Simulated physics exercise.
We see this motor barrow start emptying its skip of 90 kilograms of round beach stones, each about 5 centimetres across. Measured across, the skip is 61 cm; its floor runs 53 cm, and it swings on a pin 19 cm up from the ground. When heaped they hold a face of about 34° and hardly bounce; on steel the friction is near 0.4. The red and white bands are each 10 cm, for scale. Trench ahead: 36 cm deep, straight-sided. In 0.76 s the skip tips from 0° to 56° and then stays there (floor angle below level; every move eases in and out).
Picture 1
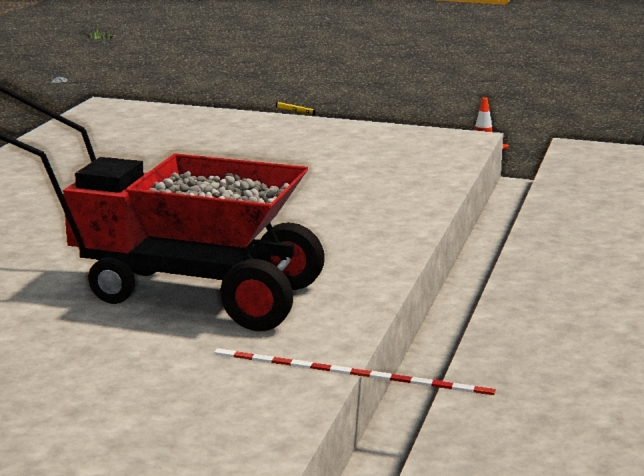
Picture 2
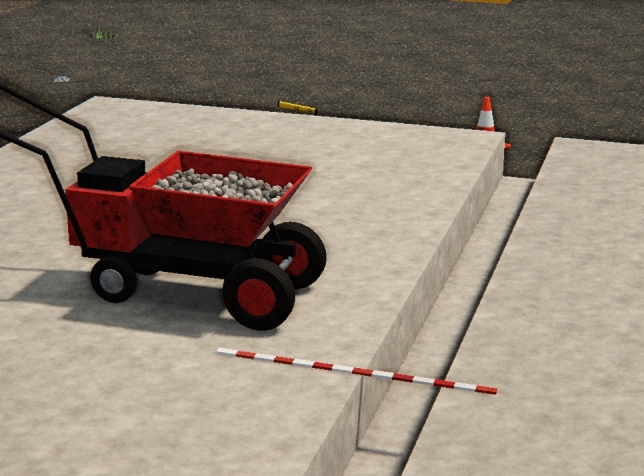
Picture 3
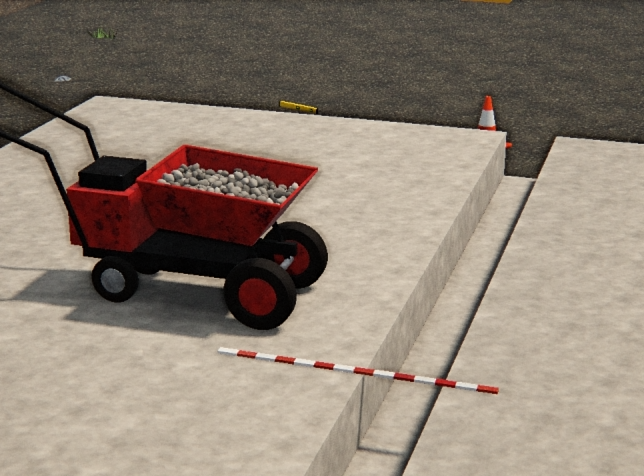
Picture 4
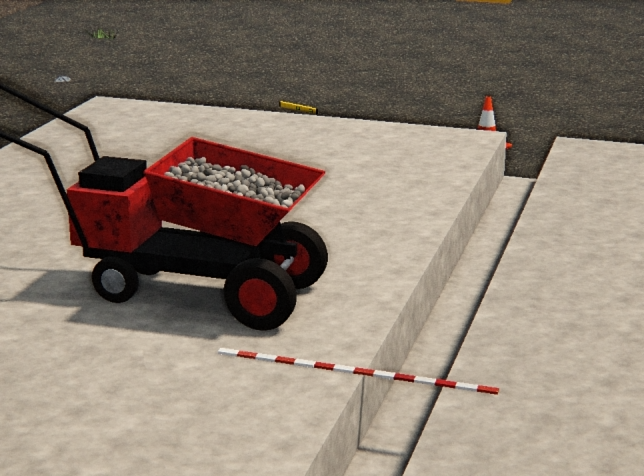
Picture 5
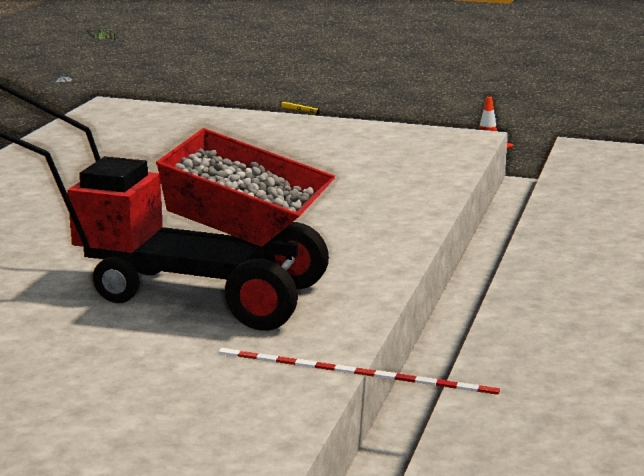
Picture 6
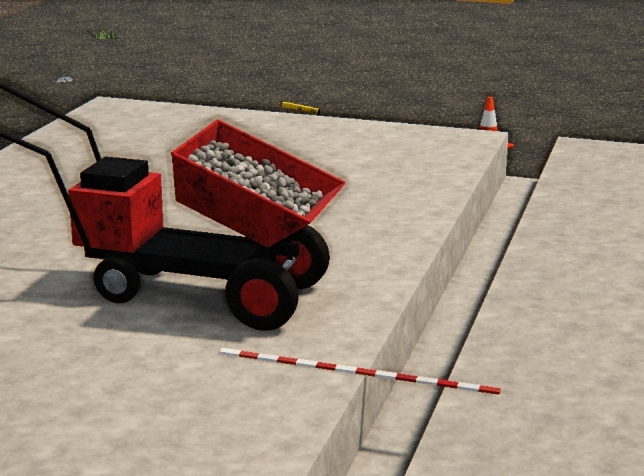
On a pale concrete slab beside a straight-sided trench, a small red dumper loaded with grey stones stands facing right, near a red and white banded pole. Its skip starts level, then tilts forward, slowly at first, the rear rising clear of the black chassis while the stones stay inside.
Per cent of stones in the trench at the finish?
About 48 %.
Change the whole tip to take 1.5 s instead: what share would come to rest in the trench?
It would be near 40 percent.
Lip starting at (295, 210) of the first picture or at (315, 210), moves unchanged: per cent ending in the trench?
The first start gives about 55 per cent, the second about 40.
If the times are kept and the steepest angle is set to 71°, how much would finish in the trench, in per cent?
It would be near 95 per cent.
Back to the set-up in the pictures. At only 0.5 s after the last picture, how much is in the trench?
Some 0 per cent of the load by that point.
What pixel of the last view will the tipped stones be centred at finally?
Around (433, 382).
Then, 0.2 s after the last picture the floor is at 47°, 100 % in the skip; the foremost stones are at (337, 234).
Then, 0.5 s after the last picture the floor is at 56°, 90 % in the skip, 8 % short of the trench, 2 % in the trench; the foremost stones are at (394, 279).
Then, 0.9 s after the last picture the floor is at 56°, 55 % in the skip, 9 % short of the trench, 36 % in the trench; the foremost stones are at (472, 379).
Then, 2.8 s after the last picture the floor is at 56°, 42 % in the skip, 9 % short of the trench, 48 % in the trench; the foremost stones are at (507, 372).
